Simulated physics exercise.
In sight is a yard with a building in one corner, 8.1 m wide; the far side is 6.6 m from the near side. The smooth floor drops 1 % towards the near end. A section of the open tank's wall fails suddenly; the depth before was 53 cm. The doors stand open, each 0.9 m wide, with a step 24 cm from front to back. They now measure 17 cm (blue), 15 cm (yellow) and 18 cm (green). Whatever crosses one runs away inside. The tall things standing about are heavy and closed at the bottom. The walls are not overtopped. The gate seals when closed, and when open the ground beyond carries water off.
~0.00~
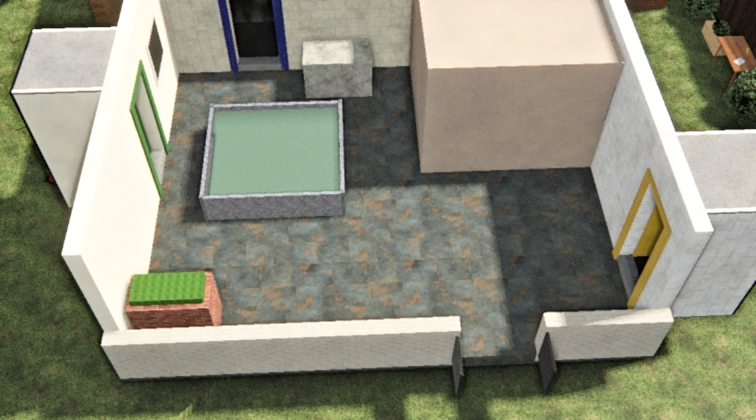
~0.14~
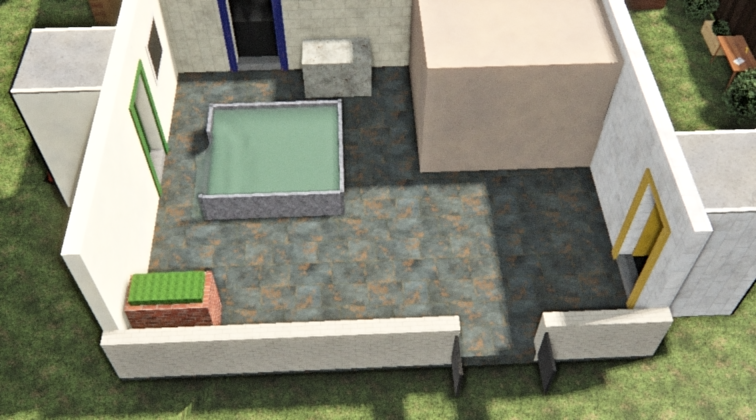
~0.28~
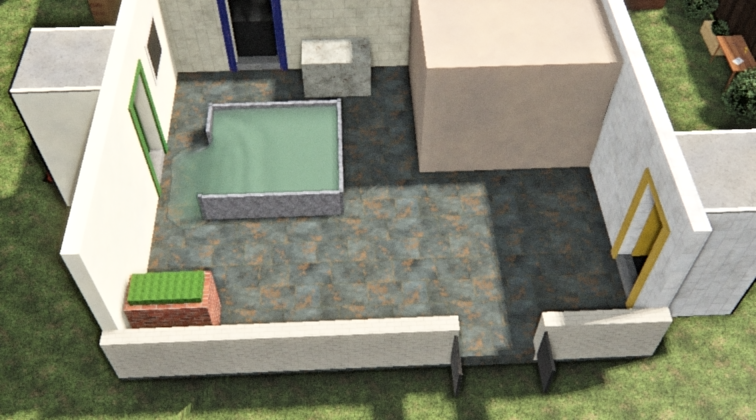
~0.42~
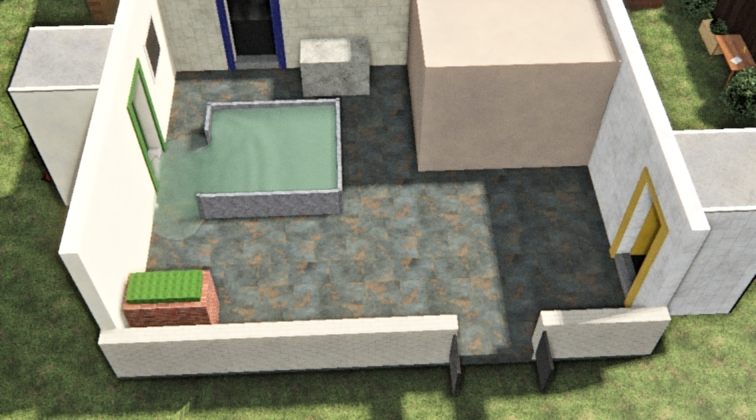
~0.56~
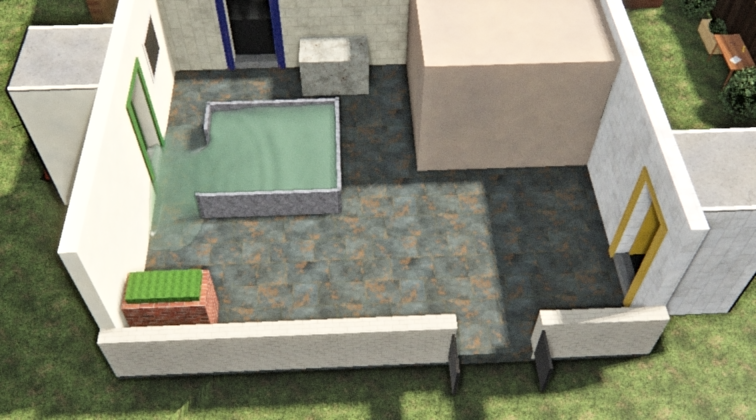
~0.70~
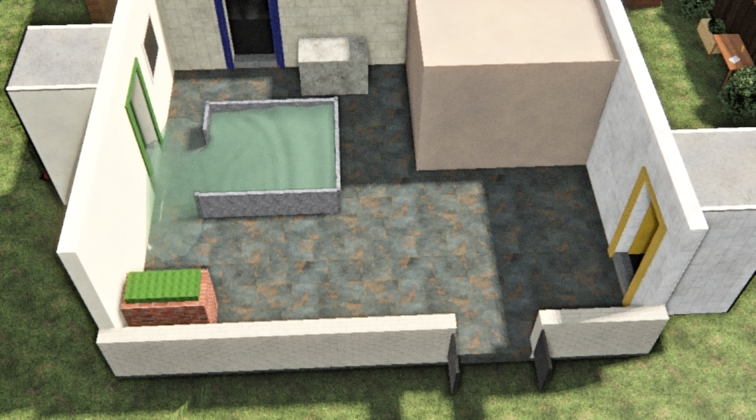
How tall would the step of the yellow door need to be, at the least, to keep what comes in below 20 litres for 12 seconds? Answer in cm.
At least 6.5 cm or so.
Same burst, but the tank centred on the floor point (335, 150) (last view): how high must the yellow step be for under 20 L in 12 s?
Some 7.0 cm.
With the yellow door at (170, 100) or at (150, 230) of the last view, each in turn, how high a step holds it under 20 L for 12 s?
About 9.5 and 29 cm.
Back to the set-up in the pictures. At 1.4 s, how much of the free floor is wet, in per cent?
Some 15 per cent of it.
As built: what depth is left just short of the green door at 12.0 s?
Some 8.0 cm.
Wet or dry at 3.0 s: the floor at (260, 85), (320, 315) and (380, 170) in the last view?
In that order: Under water, under water, dry.
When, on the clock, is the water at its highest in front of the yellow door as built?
Around 6.5 s.
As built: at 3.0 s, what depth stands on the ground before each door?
In cm: Blue 12, yellow 0, green 29.
After 1.4 s water covers 15 % of the floor, deepest (43 cm) near (156, 195); it has not reached the yellow door.
After 3.0 s water covers 35 % of the floor, deepest (34 cm) near (140, 296); it has not reached the yellow door.
After 12.0 s water covers 100 % of the floor, deepest (11 cm) near (150, 305); 8 cm at the yellow door, 0 litres in over its 15 cm step.
At the yellow door as built, the water arrived by 5.9 s and peaked near 10 cm at 6.6 s.
Run again over the same 12 s with other heights there, 39 litres in over 5.5 cm, 10 litres over 7.5 cm. The limit of 20 litres is kept from about 6.5 cm up.
